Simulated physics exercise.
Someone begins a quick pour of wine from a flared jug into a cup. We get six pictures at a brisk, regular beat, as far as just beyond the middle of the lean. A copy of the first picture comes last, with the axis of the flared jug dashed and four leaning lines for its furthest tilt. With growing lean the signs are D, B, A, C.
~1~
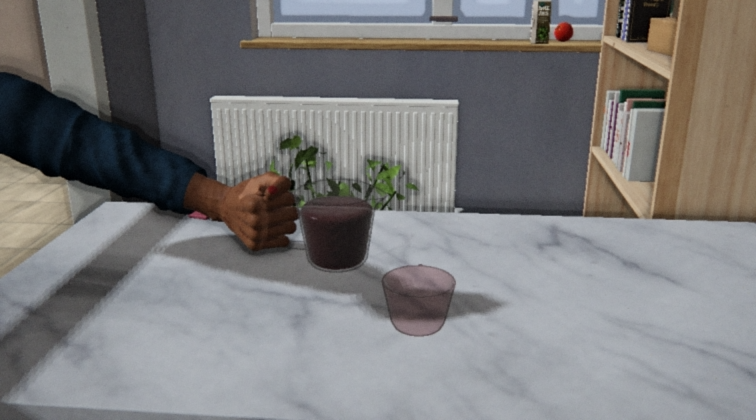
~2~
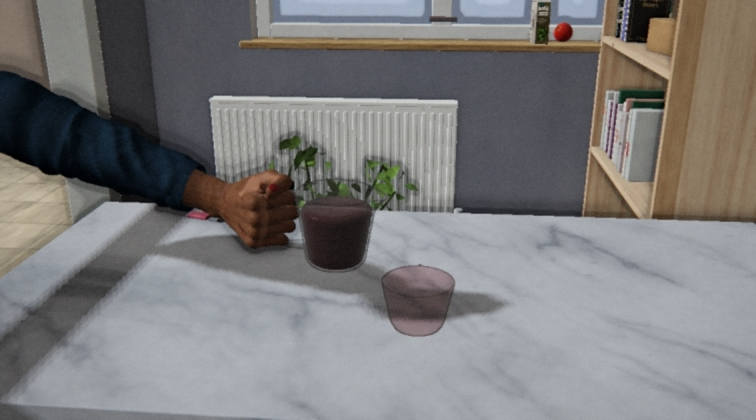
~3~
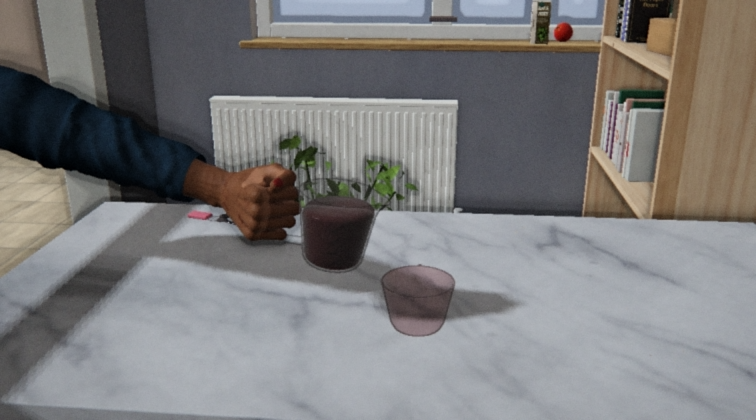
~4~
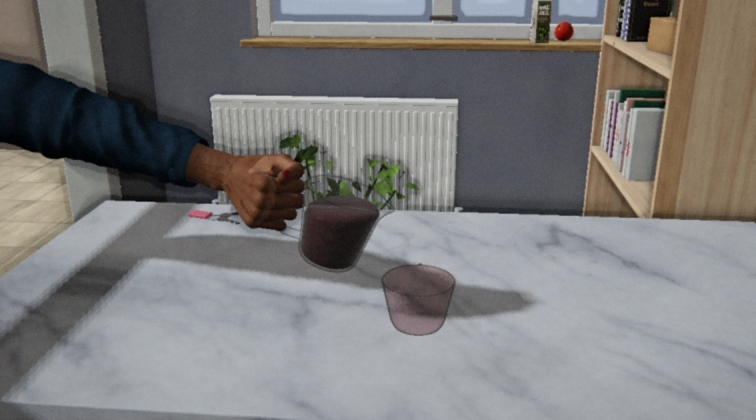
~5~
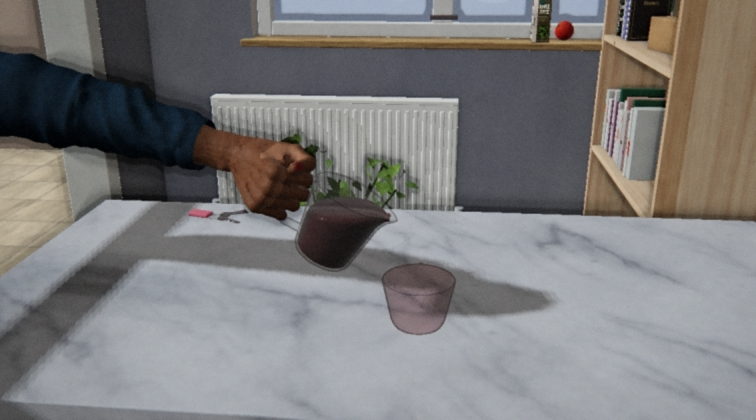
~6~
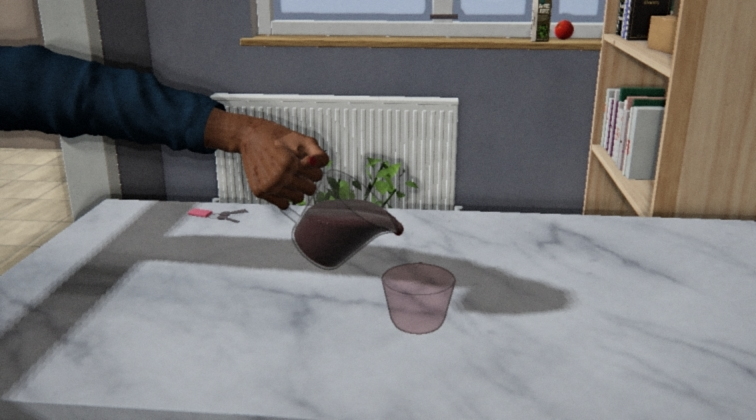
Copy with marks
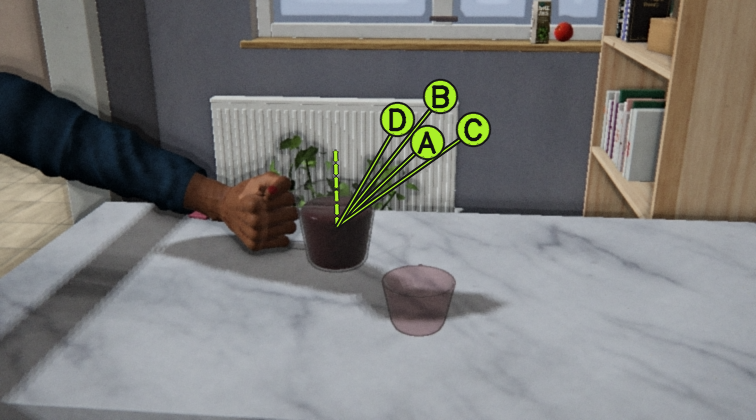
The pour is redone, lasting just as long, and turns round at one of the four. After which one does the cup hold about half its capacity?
It is C.
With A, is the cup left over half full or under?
Under.
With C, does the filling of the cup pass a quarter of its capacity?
Yes, it does.
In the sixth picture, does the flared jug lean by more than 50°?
No, it does not.
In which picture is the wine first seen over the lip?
Picture 6.
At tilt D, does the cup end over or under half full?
Under half.
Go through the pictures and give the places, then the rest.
In the first frame, upright, lip at (386, 195); rim of the cup round (419, 280); nothing has left yet.
In the second frame, tipped about 2°, lip at (387, 197); nothing has left yet.
In the third frame, tipped about 8°, lip at (390, 202); nothing has left yet.
In the fourth frame, tipped about 17°, lip at (394, 210); nothing has left yet.
In the fifth frame, tipped about 28°, lip at (396, 220); nothing has left yet.
In the sixth frame, tipped about 39°, lip at (396, 230); wine is over the lip, down to (396, 230).
In lime, A at (414, 153); B at (430, 110); C at (459, 139); D at (390, 135).
With A, the cup ends with about 32 % of what it can hold.
With B, the cup ends with about 19 % of what it can hold.
With C, the cup ends with about 48 % of what it can hold.
With D, the cup ends with about 8 % of what it can hold.
